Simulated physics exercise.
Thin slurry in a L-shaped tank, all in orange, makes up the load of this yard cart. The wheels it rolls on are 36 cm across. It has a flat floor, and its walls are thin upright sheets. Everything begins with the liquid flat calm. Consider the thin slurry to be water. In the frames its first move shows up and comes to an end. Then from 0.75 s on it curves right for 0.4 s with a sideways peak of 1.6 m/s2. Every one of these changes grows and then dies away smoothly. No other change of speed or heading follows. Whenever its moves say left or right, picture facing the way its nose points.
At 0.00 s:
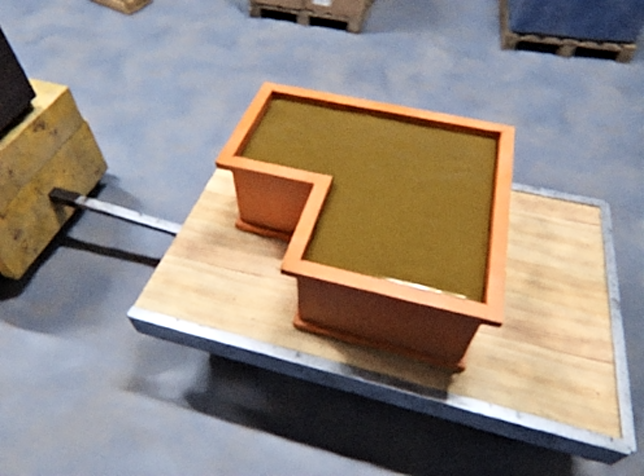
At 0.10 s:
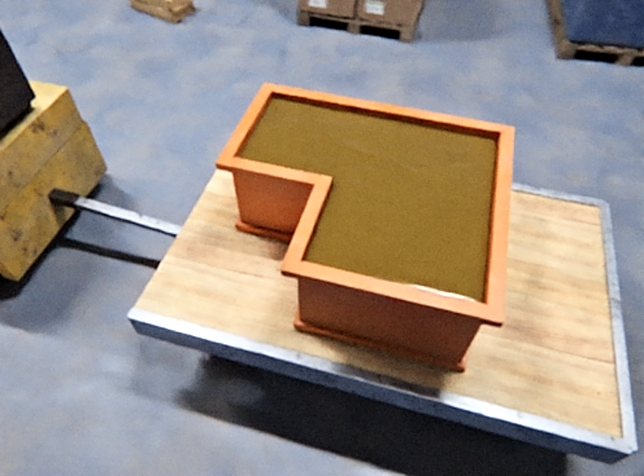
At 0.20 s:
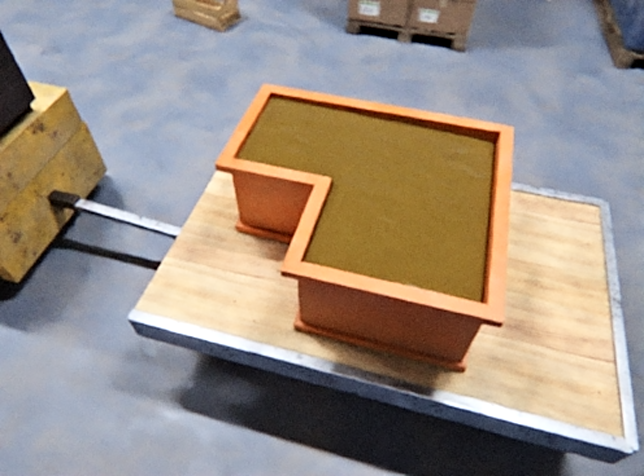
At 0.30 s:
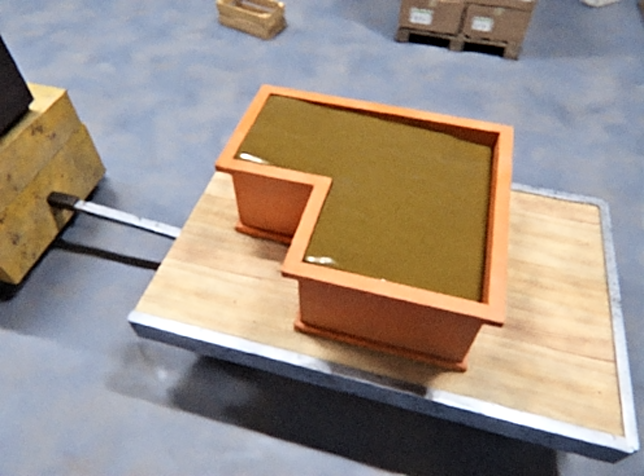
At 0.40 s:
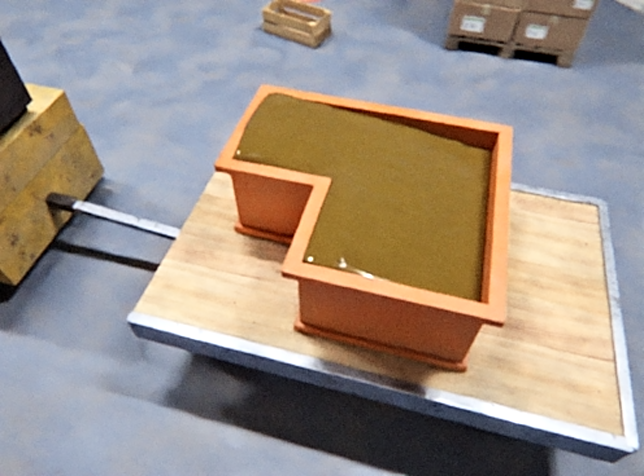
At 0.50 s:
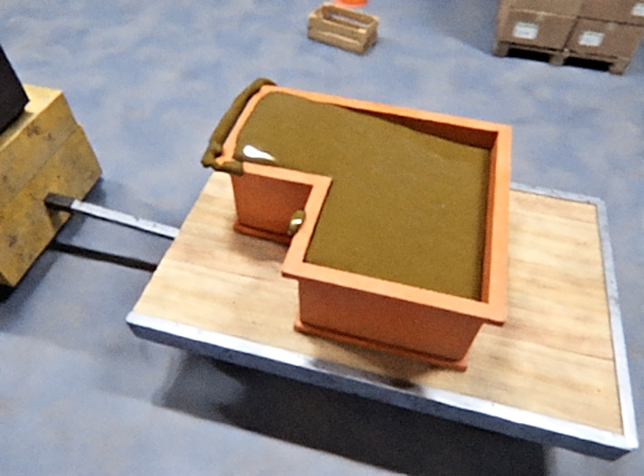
A flat wooden cart carrying an orange L-shaped tank of brown liquid rolled left past crates and pallets; the liquid looked level at first, then climbed toward the left end and slopped over the rim.
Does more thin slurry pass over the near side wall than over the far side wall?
More slops out at the front of the picture.
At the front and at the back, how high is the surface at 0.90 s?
Close to 34 cm at the front end and 38 cm at the back end.
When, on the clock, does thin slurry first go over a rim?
First escape: Approx. 0.7 s.
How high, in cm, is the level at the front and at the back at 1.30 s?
Front: 26 cm; back: 36 cm.
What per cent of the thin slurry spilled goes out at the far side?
Close to 10% of it goes that way.
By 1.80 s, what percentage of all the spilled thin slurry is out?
By then it's around 70 per cent.
Then, 0.90 s in, the surface is 35 cm up at the front and 37 cm at the back; 1 per cent is out, over the left end, a little elsewhere.
Then, 1.30 s in, the surface is 26 cm up at the front and 36 cm at the back; 2 per cent is out, over the left end and the near side.
Then, 1.80 s in, the surface is 41 cm up at the front and 31 cm at the back; 4 per cent is out, over the near side and the left end, a little elsewhere.
Then, 4.14 s in, 6 per cent is out, over the left end and the near side, a little elsewhere; the near side has passed 2 per cent and the far side 1.
